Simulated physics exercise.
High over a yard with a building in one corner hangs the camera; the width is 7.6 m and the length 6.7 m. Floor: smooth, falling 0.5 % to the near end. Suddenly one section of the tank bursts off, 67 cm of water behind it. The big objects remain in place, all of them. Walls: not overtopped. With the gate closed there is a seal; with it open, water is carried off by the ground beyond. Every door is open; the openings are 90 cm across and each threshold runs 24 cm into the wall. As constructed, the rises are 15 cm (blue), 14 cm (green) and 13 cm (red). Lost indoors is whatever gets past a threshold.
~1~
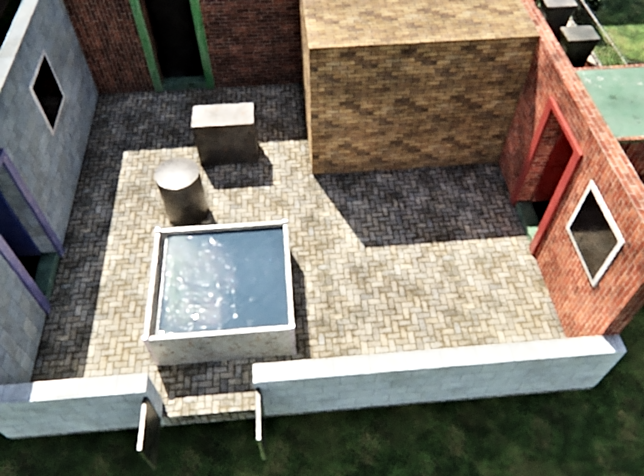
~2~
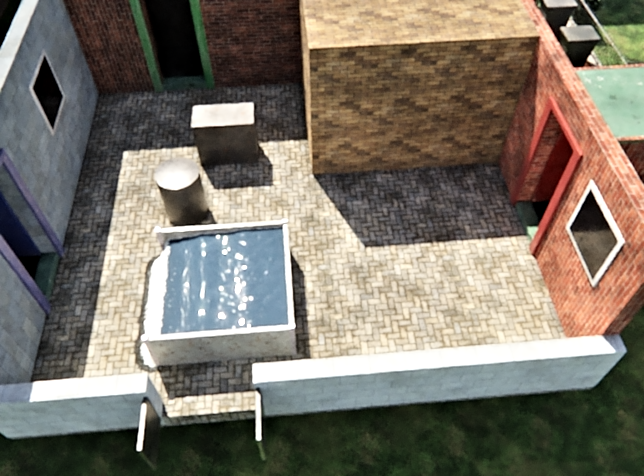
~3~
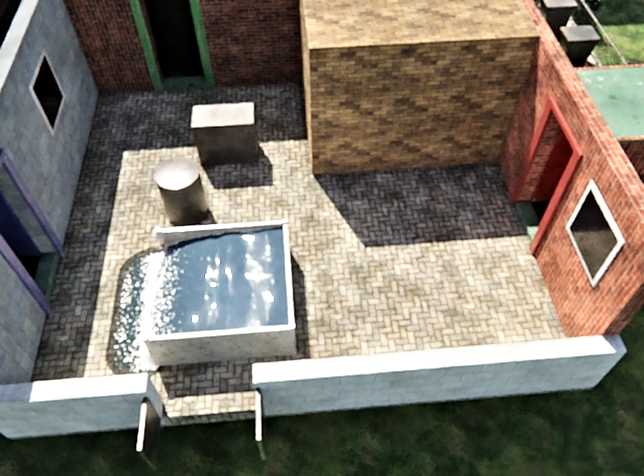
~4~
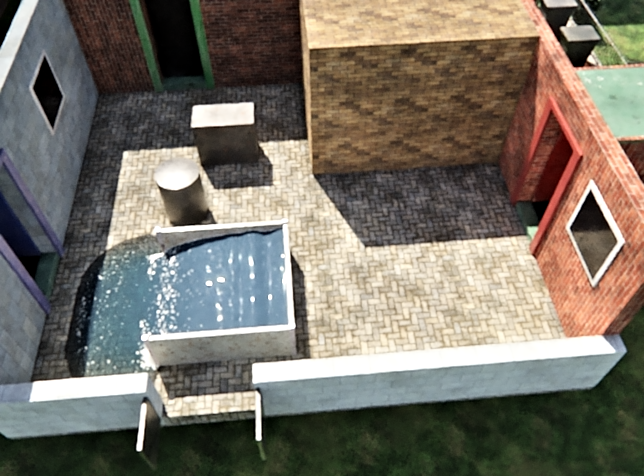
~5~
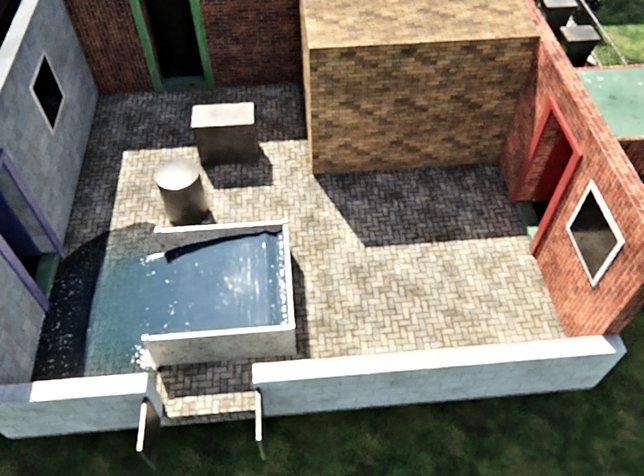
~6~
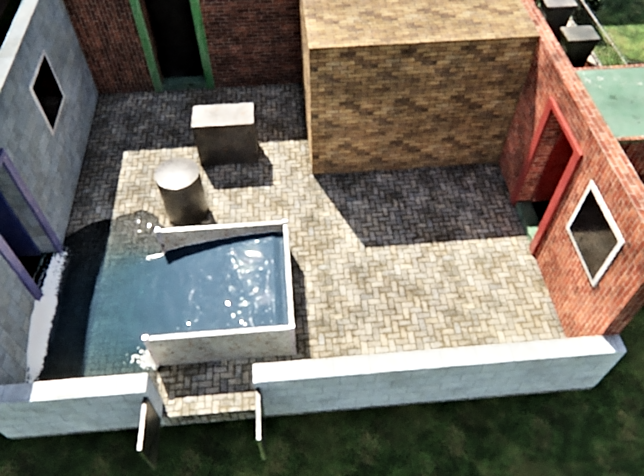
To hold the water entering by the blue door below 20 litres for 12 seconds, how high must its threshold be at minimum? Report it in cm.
It must be at least roughly 33 cm high.
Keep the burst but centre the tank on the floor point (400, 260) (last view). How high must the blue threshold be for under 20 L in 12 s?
It must be around 23 cm tall.
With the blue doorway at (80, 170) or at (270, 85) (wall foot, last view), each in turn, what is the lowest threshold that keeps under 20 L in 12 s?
You'd want about 5.5 cm there first, then about 8.0 cm.
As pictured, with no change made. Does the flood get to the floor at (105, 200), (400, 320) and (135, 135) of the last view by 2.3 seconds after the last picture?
Awash; untouched; awash.
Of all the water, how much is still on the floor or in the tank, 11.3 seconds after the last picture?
Roughly 80 percent of the water remains.
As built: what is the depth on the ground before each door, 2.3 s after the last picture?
Depth at blue 23 cm, at green 0 cm, at red 0 cm.
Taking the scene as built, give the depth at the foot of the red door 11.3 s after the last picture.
It comes to about 2.0 centimetres deep.
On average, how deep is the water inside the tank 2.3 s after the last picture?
Some 13 cm.
Then, 0.7 s after the last picture water covers 15 % of the floor, deepest (51 cm) near (25, 411); 37 cm at the blue door, 71 litres in over its 15 cm threshold.
Then, 2.3 s after the last picture water covers 35 % of the floor, deepest (26 cm) near (25, 411); 23 cm at the blue door, 218 litres in over its 15 cm threshold.
Then, 11.3 s after the last picture water covers 95 % of the floor, deepest (8 cm) near (93, 265); 7 cm at the blue door, 233 litres in over its 15 cm threshold.
At the blue door as built, the water peaked near 37 cm, 0.7 s after the last picture.
With a threshold of 29.5 cm, 41 litres would have come in within the 12 s; with 40 cm, 2 litres. So under 20 litres takes about 33 cm.
